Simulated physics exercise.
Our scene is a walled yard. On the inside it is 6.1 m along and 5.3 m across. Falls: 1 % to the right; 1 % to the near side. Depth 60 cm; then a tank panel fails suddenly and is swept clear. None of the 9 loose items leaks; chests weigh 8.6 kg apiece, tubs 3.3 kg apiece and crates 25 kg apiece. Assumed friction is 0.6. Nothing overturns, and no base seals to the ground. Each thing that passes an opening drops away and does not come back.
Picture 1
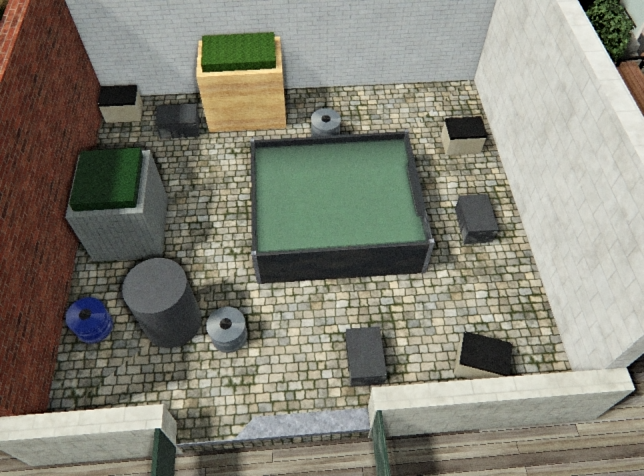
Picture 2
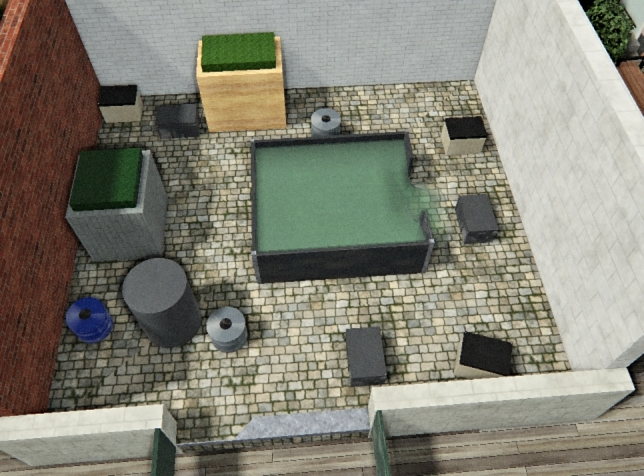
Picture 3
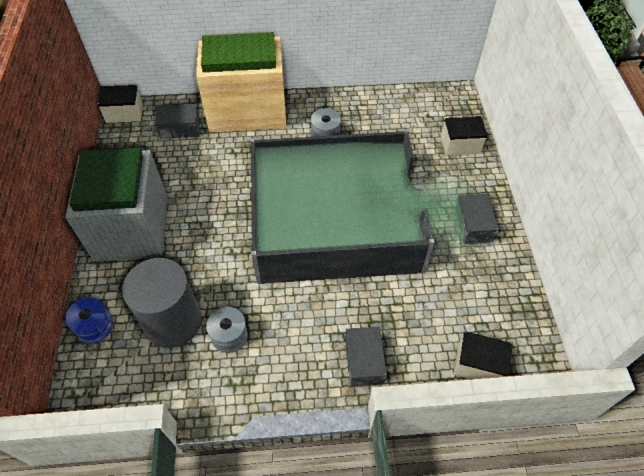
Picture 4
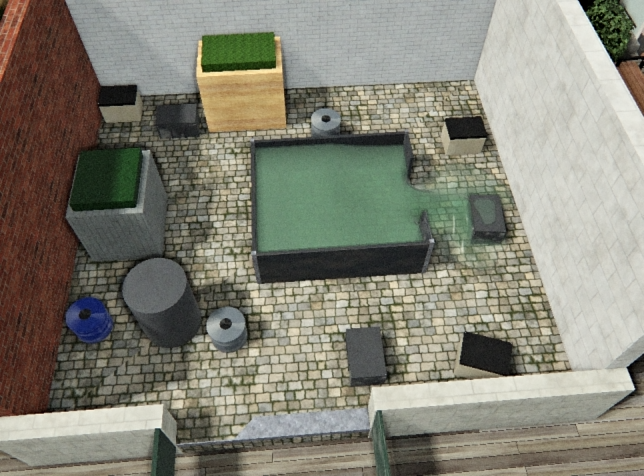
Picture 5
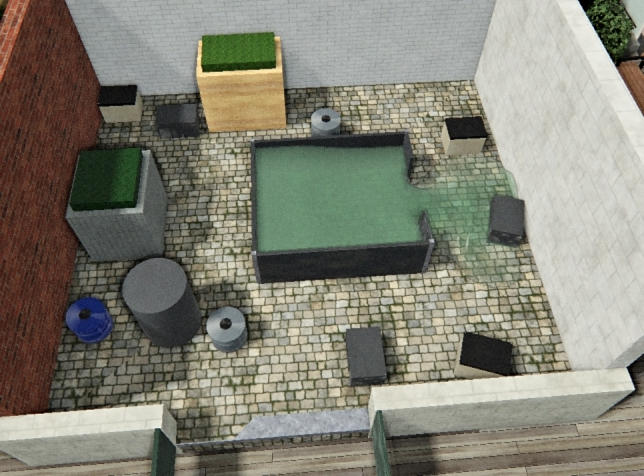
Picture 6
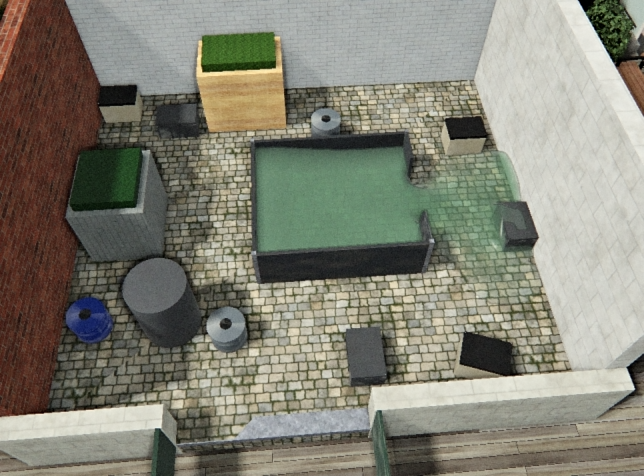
Green water pours through a gap in the tank's right side and pushes a dark crate right.
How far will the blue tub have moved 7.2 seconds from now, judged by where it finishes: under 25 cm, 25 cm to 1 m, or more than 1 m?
The blue tub will have moved under 25 cm.
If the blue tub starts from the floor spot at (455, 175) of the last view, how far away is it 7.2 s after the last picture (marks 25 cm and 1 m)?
By that time it covers a moderate distance.
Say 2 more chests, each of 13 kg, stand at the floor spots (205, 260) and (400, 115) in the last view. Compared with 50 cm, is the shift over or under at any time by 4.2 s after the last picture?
Taking them in order, they end up smaller and greater.
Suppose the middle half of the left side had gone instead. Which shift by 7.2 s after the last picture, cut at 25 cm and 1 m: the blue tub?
In that scenario the blue tub would have been washed far off.
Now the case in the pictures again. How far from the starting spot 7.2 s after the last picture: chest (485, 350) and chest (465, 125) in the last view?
In that order: 300 cm, 40 cm.
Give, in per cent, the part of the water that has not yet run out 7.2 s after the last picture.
Some 92 per cent remains.
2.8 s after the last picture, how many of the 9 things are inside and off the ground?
My tally comes to 2.
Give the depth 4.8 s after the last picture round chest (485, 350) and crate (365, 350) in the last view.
Depths: Near 4 cm, then near 6 cm.
Then, 0.9 s after the last picture the blue tub is near (85, 314), 0.0 m from its start, aground; 0 of 9 are out; 1 afloat.
Then, 2.8 s after the last picture the blue tub is near (85, 314), 0.0 m from its start, aground; 0 of 9 are out; 2 afloat.
Then, 4.8 s after the last picture the blue tub is near (85, 314), 0.0 m from its start, aground; 0 of 9 are out; 1 afloat.
Then, 7.2 s after the last picture the blue tub is near (85, 314), 0.0 m from its start, afloat; 0 of 9 are out; 4 afloat.
